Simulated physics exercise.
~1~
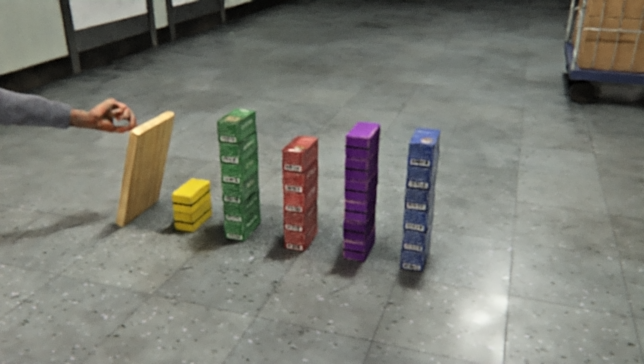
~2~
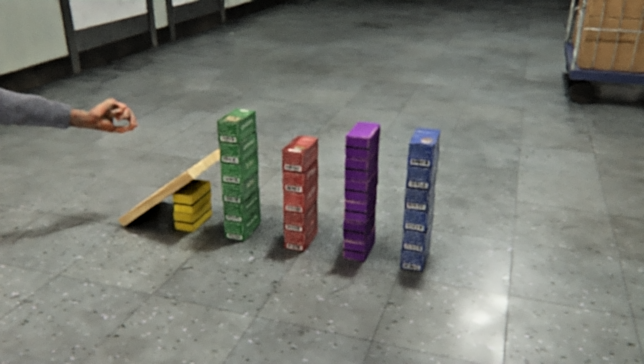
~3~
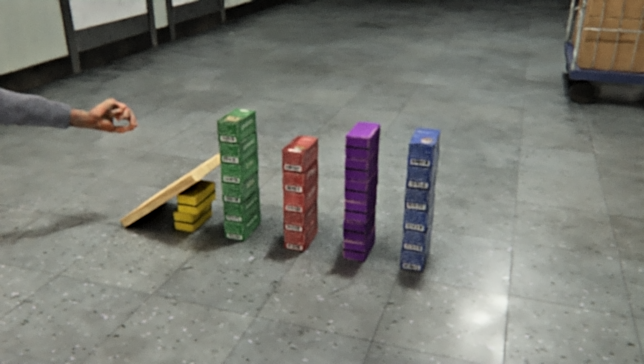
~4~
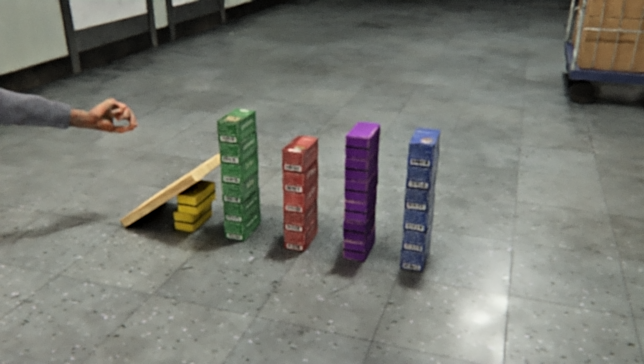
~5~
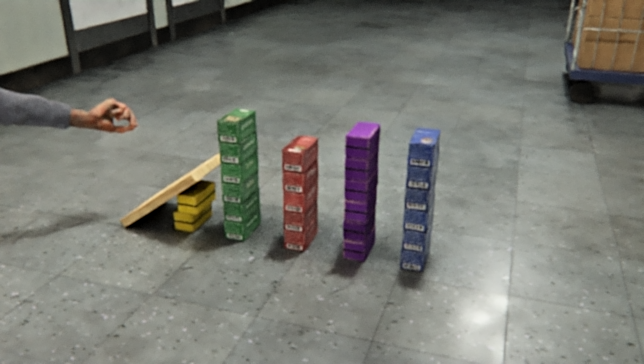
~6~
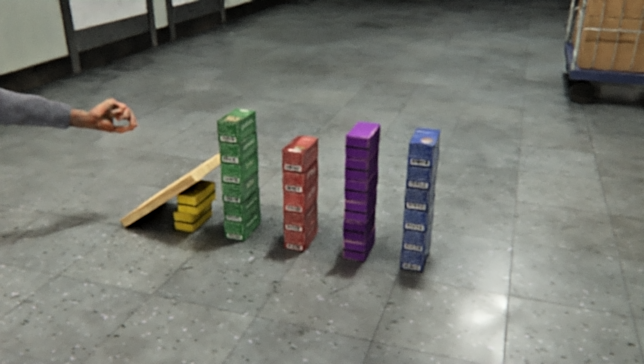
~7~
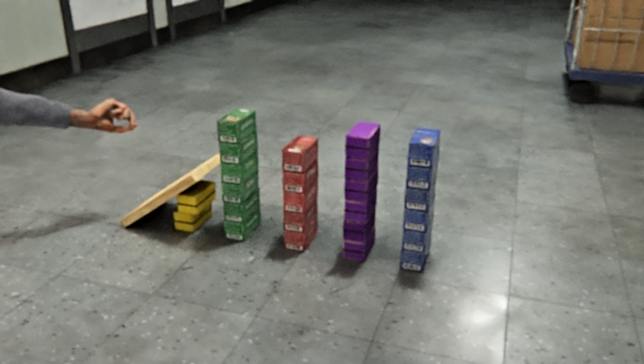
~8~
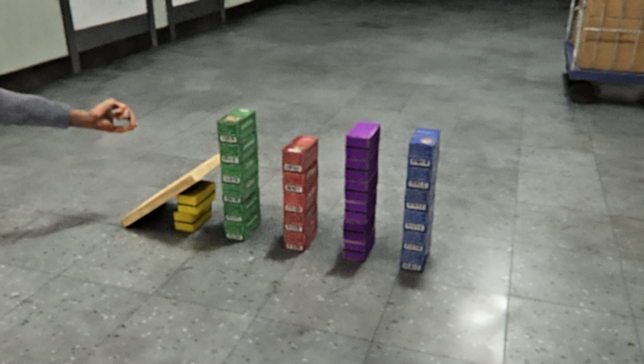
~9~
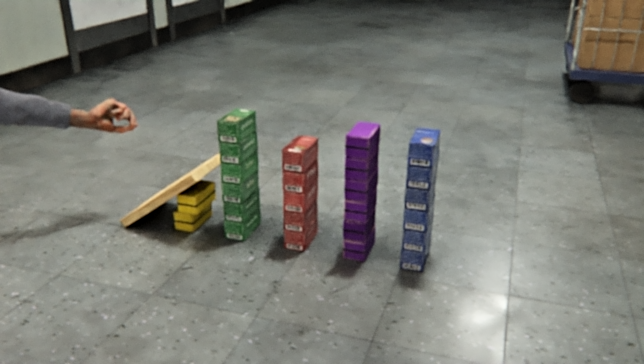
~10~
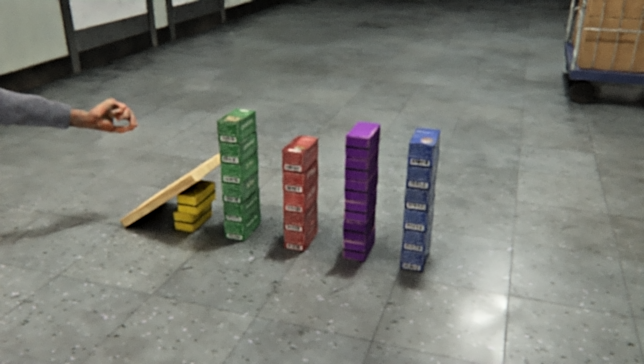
A wooden board standing on end at the left tips to the right as a hand at its upper edge lets go. Ahead of it on a grey tiled floor stand five piles of small packets in a row, a low yellow one, then taller green, red, purple and blue ones. The board drops onto the yellow pile, nudging its top slightly, and comes to rest slanted across it, its upper end by the green pile. The hand stays hovering in the air. Nothing else moves, and at the end all five piles are still standing.
